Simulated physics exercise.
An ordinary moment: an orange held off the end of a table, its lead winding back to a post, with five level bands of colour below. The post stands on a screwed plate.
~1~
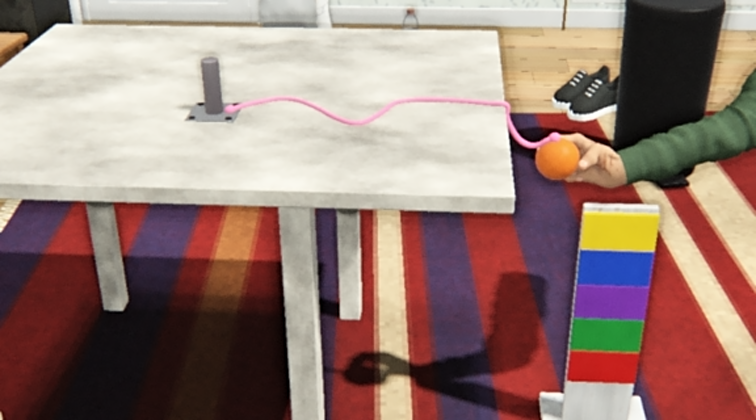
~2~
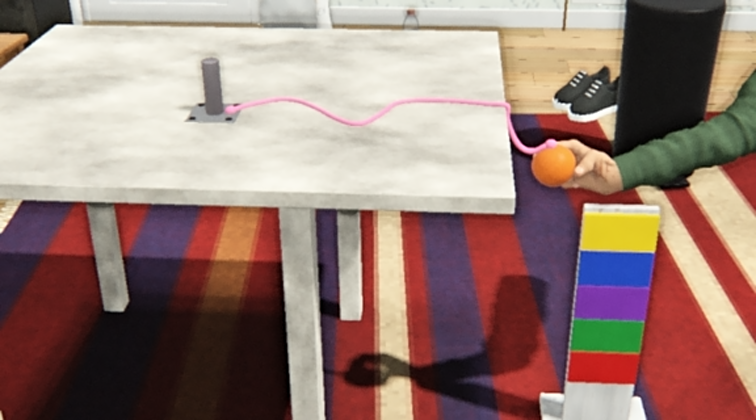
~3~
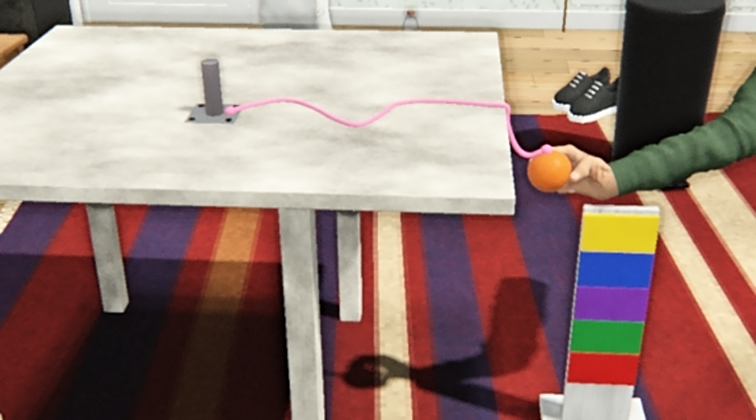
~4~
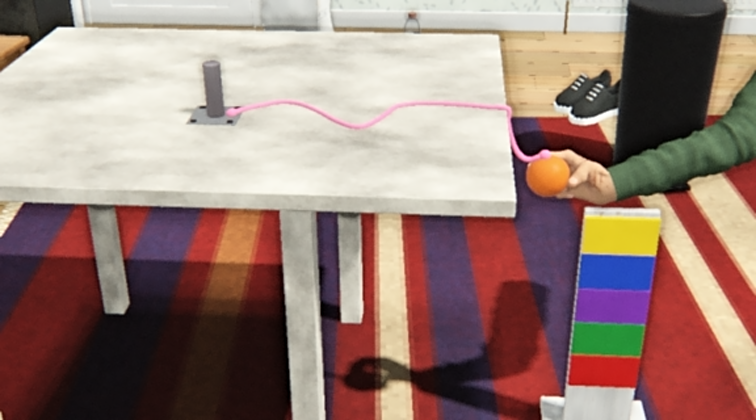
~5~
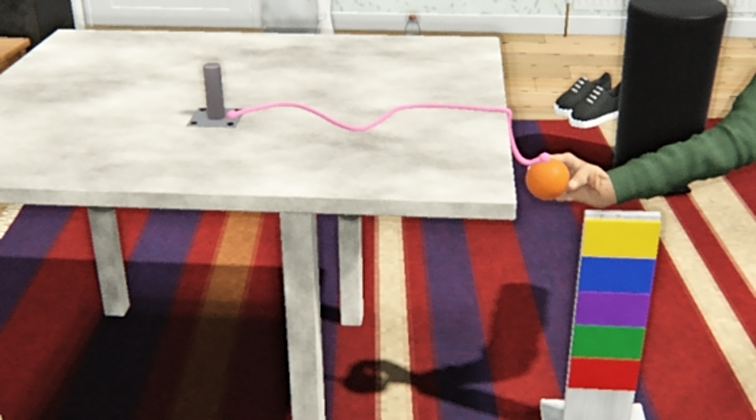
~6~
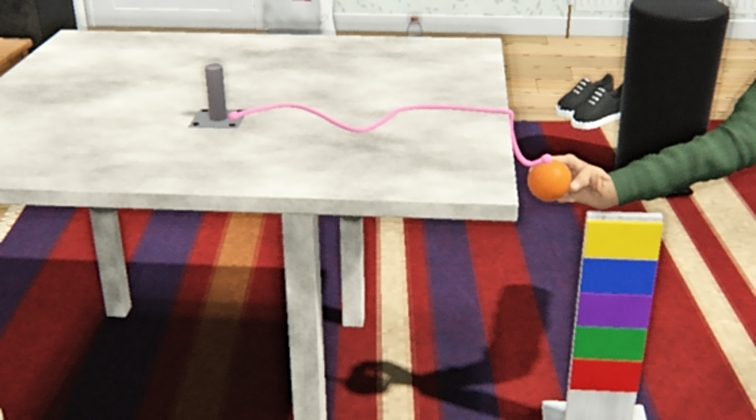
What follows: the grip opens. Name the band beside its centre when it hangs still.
Its middle rests at the blue band.
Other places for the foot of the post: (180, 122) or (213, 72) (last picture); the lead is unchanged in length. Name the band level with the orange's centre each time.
It would be yellow; yellow.
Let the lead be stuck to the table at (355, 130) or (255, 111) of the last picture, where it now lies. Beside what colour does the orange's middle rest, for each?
It would be yellow; blue.
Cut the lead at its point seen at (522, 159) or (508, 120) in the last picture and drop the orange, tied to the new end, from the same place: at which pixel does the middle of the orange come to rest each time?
Near (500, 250) and (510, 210).
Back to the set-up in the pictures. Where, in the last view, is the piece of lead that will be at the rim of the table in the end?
The one at (441, 107).
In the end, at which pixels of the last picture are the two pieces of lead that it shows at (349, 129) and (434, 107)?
They go to (388, 119) and to (506, 121).
Soon after, orange near (521, 262); level with blue.
Then, orange near (480, 272); level with blue.
Further on, orange near (491, 277); level with blue.
At rest, orange near (507, 276); level with blue. The blue one.
